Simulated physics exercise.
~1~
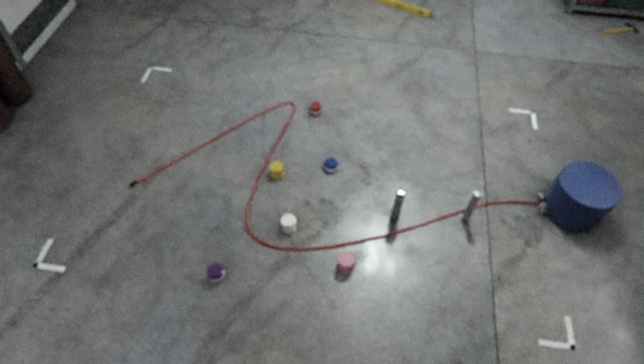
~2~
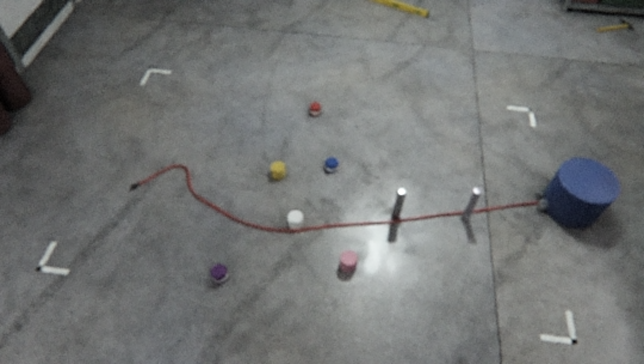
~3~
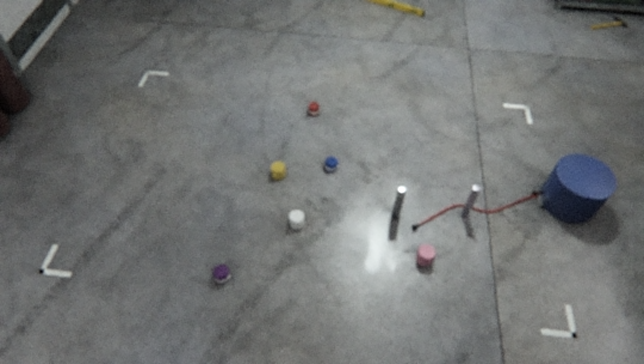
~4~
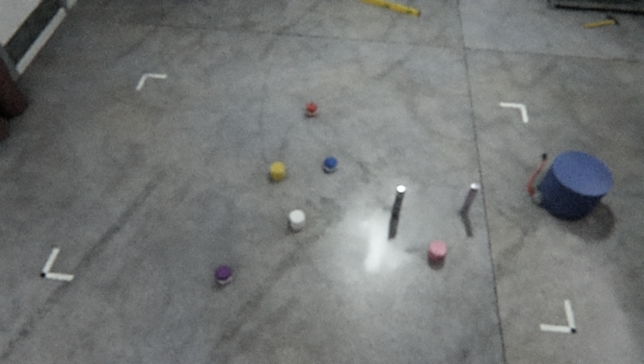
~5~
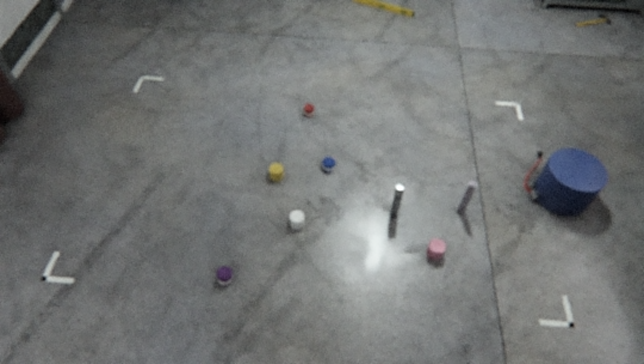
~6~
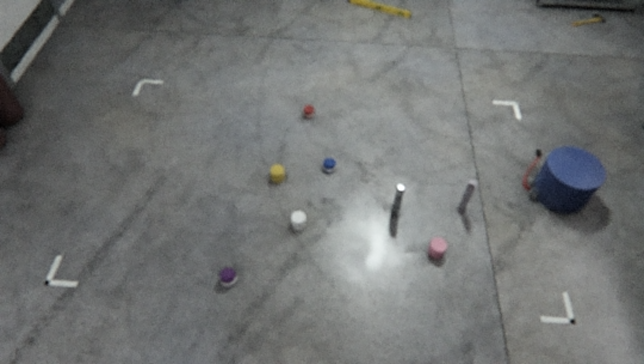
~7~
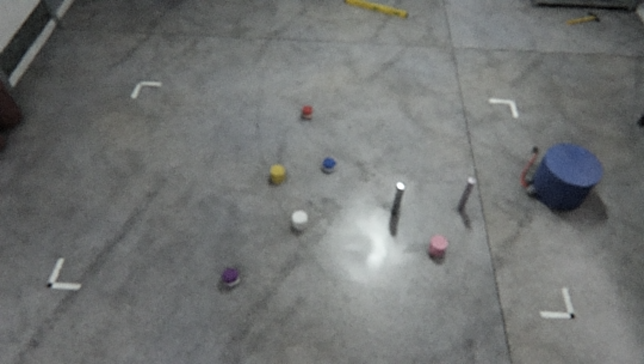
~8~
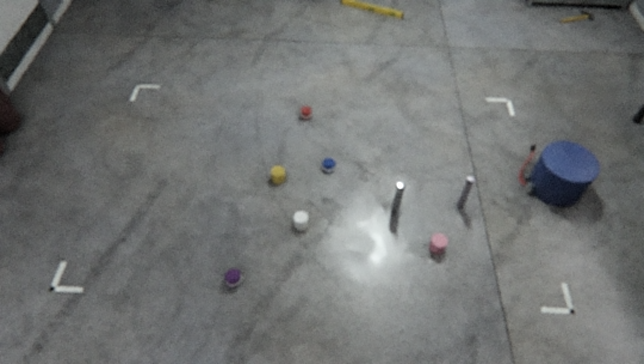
A blue drum reels in a red cord, which drags the pink tub right.
